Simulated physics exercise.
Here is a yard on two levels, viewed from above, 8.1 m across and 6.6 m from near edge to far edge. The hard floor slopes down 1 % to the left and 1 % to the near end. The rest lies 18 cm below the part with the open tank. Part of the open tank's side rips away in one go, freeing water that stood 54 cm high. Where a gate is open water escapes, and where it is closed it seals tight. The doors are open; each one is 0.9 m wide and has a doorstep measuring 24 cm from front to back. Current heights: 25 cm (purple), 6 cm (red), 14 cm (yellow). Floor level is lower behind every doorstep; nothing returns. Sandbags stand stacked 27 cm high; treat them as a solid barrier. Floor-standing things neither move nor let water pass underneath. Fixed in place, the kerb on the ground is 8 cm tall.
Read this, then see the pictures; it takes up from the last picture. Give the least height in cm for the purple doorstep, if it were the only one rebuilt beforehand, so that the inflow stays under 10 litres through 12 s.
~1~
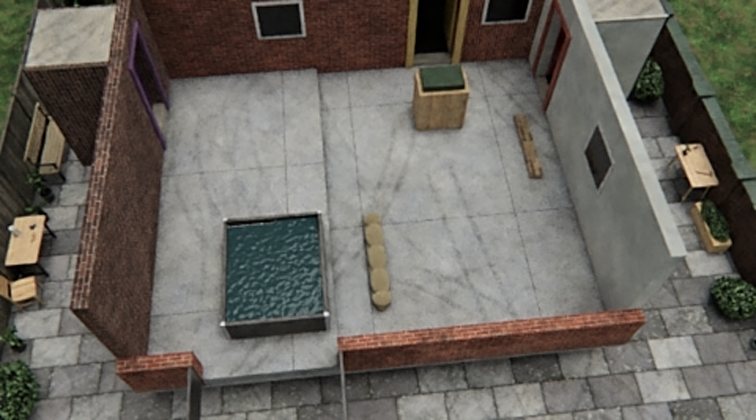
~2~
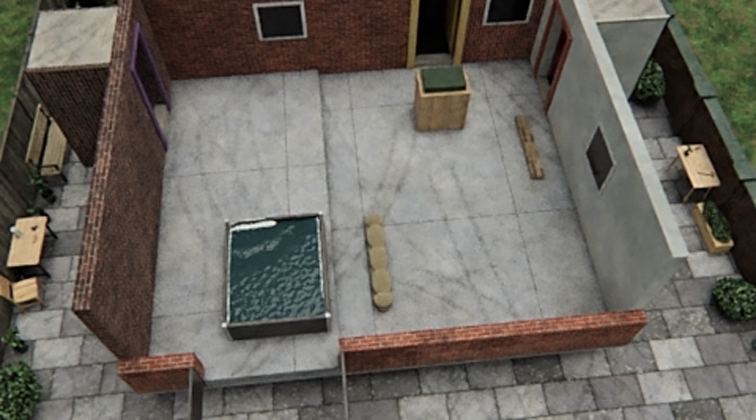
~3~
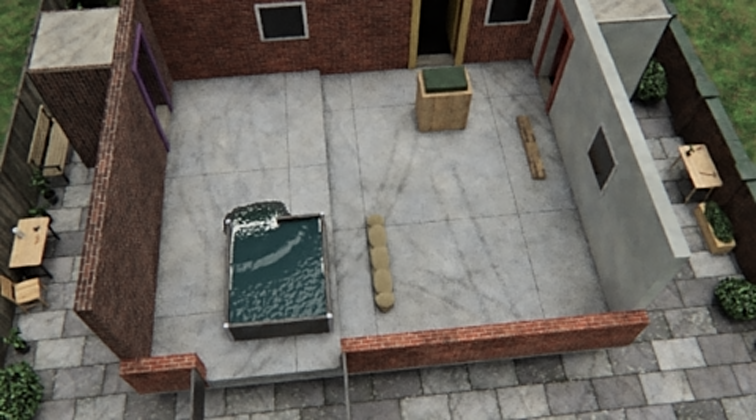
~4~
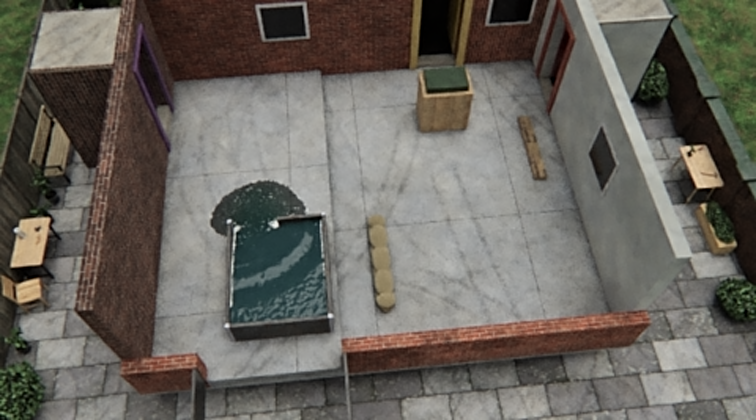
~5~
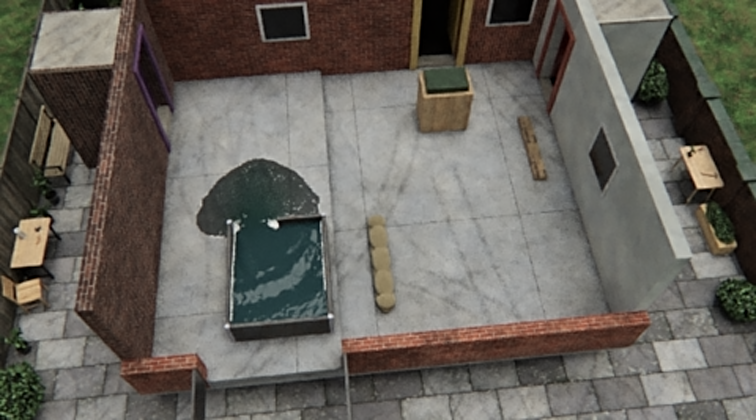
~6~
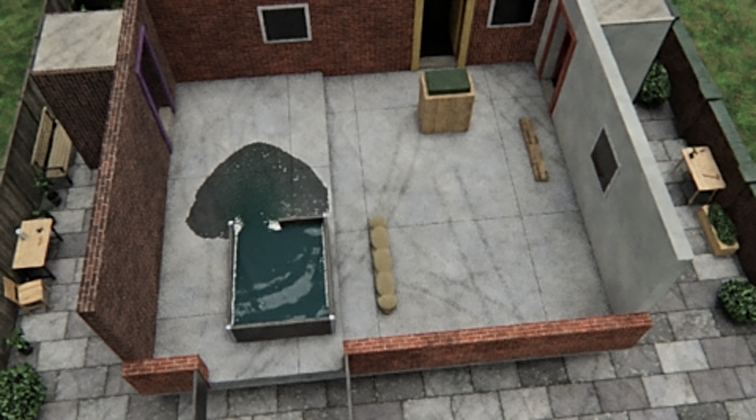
It needs to be at least 11.5 cm or so.
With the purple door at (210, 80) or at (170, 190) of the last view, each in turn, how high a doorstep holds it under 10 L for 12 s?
You'd want roughly 19 cm there first, then roughly 10.0 cm.
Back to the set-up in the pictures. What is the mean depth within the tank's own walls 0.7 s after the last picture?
About 39 centimetres.
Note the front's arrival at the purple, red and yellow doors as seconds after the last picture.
Arrival times - purple: 0.9 s; red: 5.5 s; yellow: 2.8 s.
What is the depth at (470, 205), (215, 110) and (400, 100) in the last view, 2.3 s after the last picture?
The three readings, in order, are 0, 6 and 0 cm.
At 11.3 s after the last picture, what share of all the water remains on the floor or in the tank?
Roughly 98 %.
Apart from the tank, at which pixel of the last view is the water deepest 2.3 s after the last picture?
Around (176, 99).
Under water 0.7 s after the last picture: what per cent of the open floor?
Roughly 20 percent of the floor is wet.
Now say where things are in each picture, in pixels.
In the first frame, still water, 54 cm deep, in the open tank at (274, 268); the purple door at (152, 95) is dry.
In the second frame, the front is at a hidden place, 0.4 m from the gap on the far side; 0.2 m2 of floor is wet, 54 cm left at the back.
In the third frame, the gap is on the far side, the front 0.7 m out at (250, 207); the back of the open tank holds 54 cm.
In the fourth frame, water pours out on the far side and has run 1.2 m, to (251, 187); about 6 cm deep outside, 54 cm at the back.
In the fifth frame, the gap is on the far side, the front 1.8 m out at (251, 163); the back of the open tank holds 54 cm.
In the sixth frame, water pours out on the far side and has run 2.2 m, to (250, 148); about 4 cm deep outside, 54 cm at the back; the purple door at (159, 98), 3.4 m from the gap, is still 1.5 m from the nearest water.
Then, 0.7 s after the last picture water covers 20 % of the floor, deepest (31 cm) near (259, 235); it has not reached the purple door.
Then, 2.3 s after the last picture water covers 30 % of the floor, deepest (26 cm) near (176, 99); 11 cm at the purple door, 0 litres in over its 25 cm doorstep.
Then, 11.3 s after the last picture water covers 90 % of the floor, deepest (8 cm) near (153, 374); 6 cm at the purple door, 0 litres in over its 25 cm doorstep.
At the purple door as built, the water peaked near 16 cm, 3.5 s after the last picture.
With a doorstep of 9.5 cm, 24 litres would have come in within the 12 s; with 13 cm, 4 litres. So under 10 litres takes about 11.5 cm.
